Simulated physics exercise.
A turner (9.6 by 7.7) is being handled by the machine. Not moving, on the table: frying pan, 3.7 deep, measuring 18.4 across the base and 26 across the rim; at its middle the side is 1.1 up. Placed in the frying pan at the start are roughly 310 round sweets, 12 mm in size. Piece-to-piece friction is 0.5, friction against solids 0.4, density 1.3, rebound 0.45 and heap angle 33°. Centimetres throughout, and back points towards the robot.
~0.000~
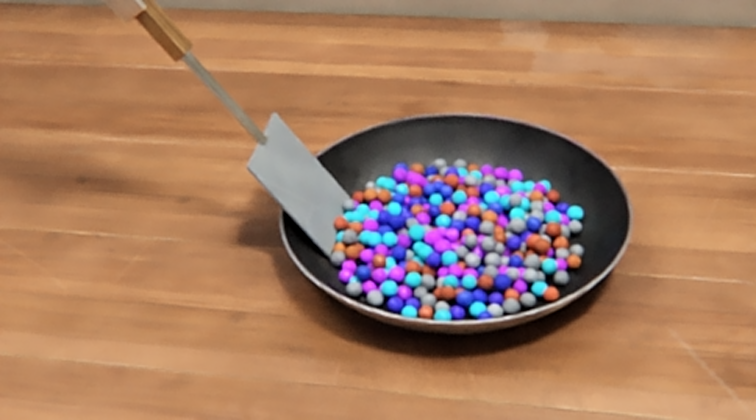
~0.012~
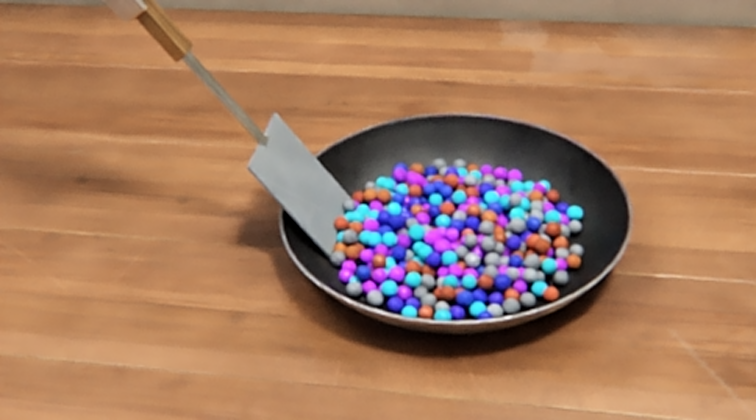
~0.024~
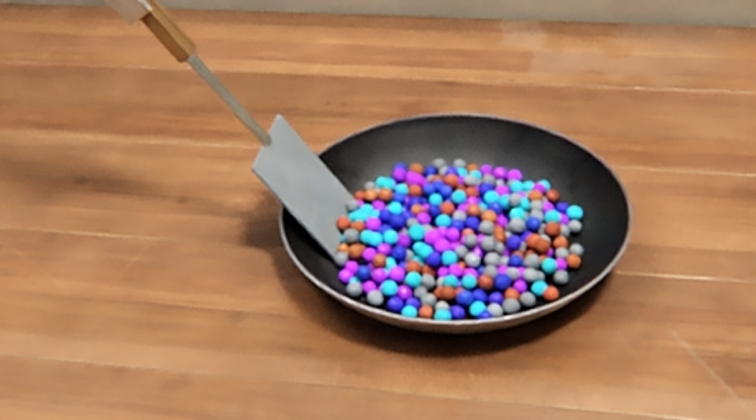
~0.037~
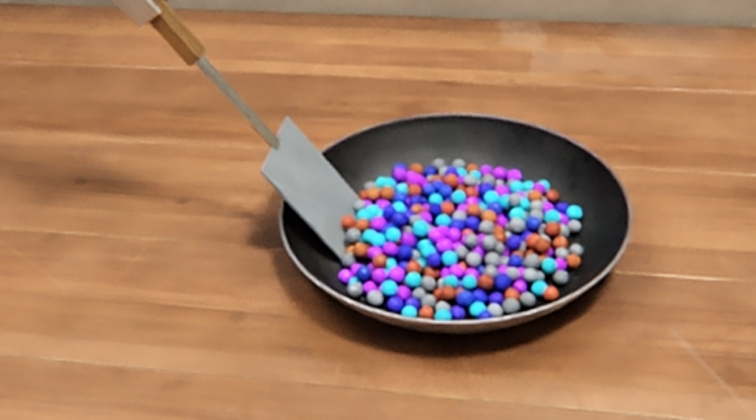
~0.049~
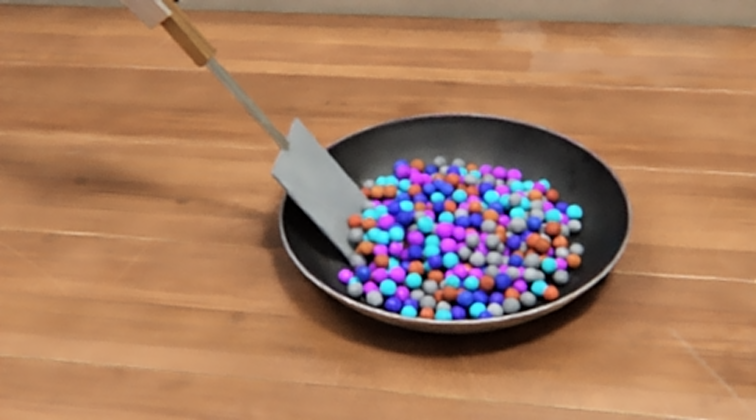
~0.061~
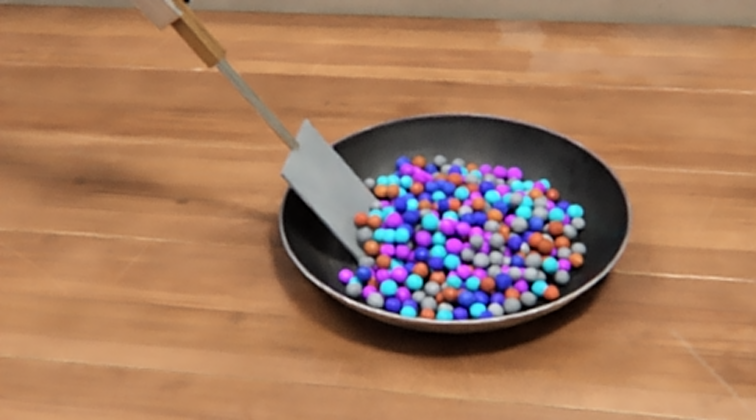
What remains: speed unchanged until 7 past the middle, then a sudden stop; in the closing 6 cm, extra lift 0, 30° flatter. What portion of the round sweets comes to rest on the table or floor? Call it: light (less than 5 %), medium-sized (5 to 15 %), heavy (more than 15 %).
It comes out light.
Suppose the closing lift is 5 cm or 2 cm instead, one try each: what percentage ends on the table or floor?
I'd put it near 5 in a hundred, then near 0 in a hundred.
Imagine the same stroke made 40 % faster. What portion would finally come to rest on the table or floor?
I'd say close to 5 per cent.
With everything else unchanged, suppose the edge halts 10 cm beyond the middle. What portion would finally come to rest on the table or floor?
Then the share is near 10 in a hundred.
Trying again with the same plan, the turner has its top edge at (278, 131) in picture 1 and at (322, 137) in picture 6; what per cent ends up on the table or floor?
Roughly 0 percent ends up there.
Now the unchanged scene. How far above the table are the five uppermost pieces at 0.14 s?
4 cm.
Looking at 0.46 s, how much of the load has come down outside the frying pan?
About 2 per cent.
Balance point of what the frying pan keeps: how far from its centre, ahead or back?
Ahead, by about 4.5 cm.
After 0.14 s, sloping 55°, highest piece 4 above the table; 307 in the frying pan.
After 0.22 s, sloping 44°, highest piece 4 above the table; 307 in the frying pan.
After 0.46 s, sloping 25°, highest piece 5 above the table; 300 in the frying pan, 7 on the table or floor.
After 1.51 s, sloping 25°, highest piece 5 above the table; 300 in the frying pan, 7 on the table or floor.
At rest, 300 in the frying pan, 7 on the table or floor. That is 2 % on the table or floor.
